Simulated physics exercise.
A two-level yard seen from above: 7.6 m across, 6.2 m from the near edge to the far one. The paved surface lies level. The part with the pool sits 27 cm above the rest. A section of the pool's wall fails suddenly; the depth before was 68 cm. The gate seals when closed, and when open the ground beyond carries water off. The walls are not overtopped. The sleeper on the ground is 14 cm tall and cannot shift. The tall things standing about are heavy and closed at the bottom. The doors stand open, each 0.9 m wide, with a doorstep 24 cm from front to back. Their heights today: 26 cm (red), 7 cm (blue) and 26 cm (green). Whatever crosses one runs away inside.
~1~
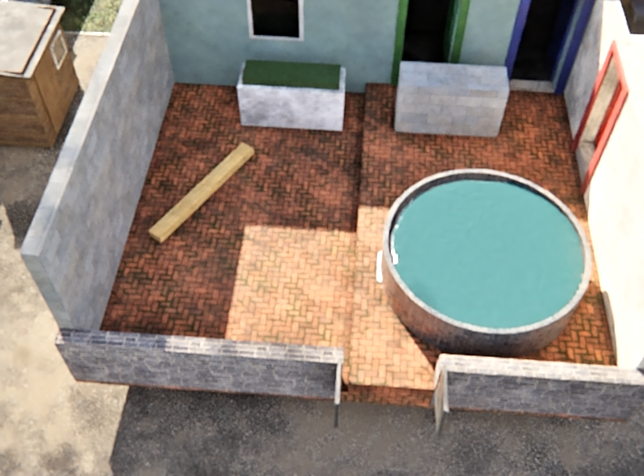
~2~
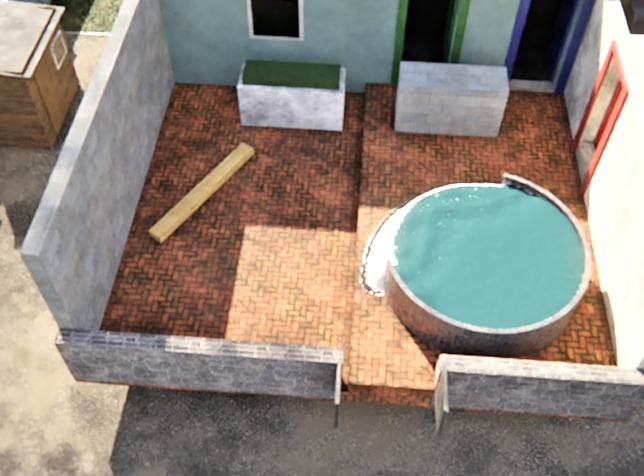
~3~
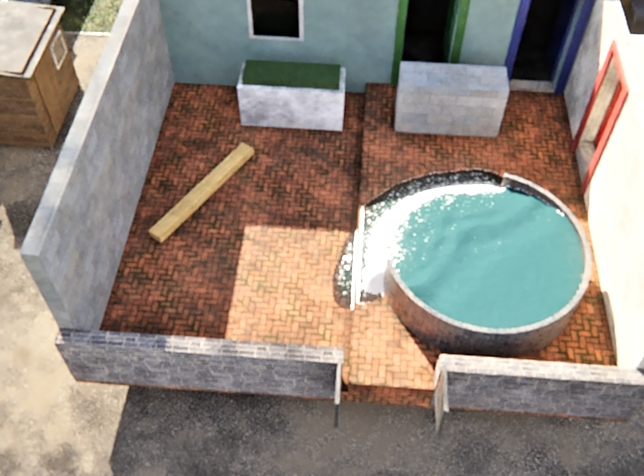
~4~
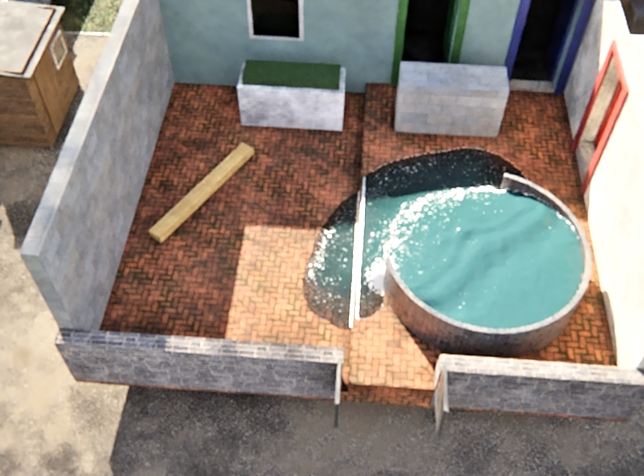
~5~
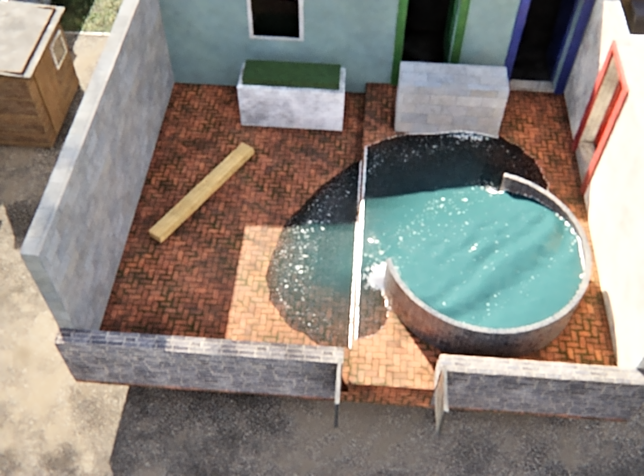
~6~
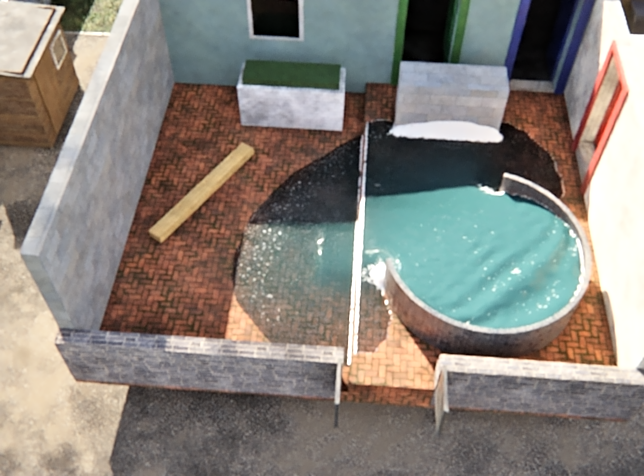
At the start, a round pool of still blue-green water stands whole in a walled brick yard beside a wooden plank. Then its wall opens at the upper left and water pours out, spreading leftward over the step onto the lower bricks and back to the pale block by the house.
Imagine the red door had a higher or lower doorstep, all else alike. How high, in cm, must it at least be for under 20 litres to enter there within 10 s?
About 10 cm.
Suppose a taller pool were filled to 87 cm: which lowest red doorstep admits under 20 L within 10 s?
Some 14.0 cm.
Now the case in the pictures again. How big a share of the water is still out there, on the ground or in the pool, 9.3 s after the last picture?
Roughly 98 in a hundred.
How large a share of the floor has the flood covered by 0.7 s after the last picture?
Near 60 per cent is wet.
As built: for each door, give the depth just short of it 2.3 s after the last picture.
Depths in cm: Red 14, blue 8, green 0.
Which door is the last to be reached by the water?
The green one.
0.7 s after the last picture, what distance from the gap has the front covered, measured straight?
About 4.8 m.
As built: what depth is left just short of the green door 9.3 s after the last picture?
About 4.0 cm.
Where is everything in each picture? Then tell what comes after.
The pool at (485, 247) is whole and still, 68 cm deep; the red door at (596, 128) is dry, in the first frame.
The gap is on the far side, the front 0.3 m out at (366, 285); the back of the pool holds 68 cm, in the second frame.
Water pours out on the far side and has run 0.7 m, to a hidden place; about 10 cm deep outside, 68 cm at the back, in the third frame.
The front is at (483, 153), 1.2 m from the gap on the far side; 5.2 m2 of floor is wet, 68 cm left at the back, in the fourth frame.
The gap is on the far side, the front 1.7 m out at (279, 252); the back of the pool holds 68 cm, in the fifth frame.
The front is at (242, 252), 2.3 m from the gap on the far side; 12.0 m2 of floor is wet, 67 cm left at the back; the red door at (596, 128), 3.2 m from the gap, is still 0.6 m from the nearest water, in the sixth frame.
Then, 0.7 s after the last picture water covers 60 % of the floor, deepest (36 cm) near (423, 140); 3 cm at the red door, 0 litres in over its 26 cm doorstep.
Then, 2.3 s after the last picture water covers 75 % of the floor, deepest (40 cm) near (157, 142); 14 cm at the red door, 0 litres in over its 26 cm doorstep.
Then, 9.3 s after the last picture water covers 95 % of the floor, deepest (27 cm) near (92, 358); 5 cm at the red door, 0 litres in over its 26 cm doorstep.
At the red door as built, the water peaked near 14 cm, 2.5 s after the last picture.
With a doorstep of 8.5 cm, 37 litres would have come in within the 10 s; with 12 cm, 8 litres. So under 20 litres takes about 10 cm.
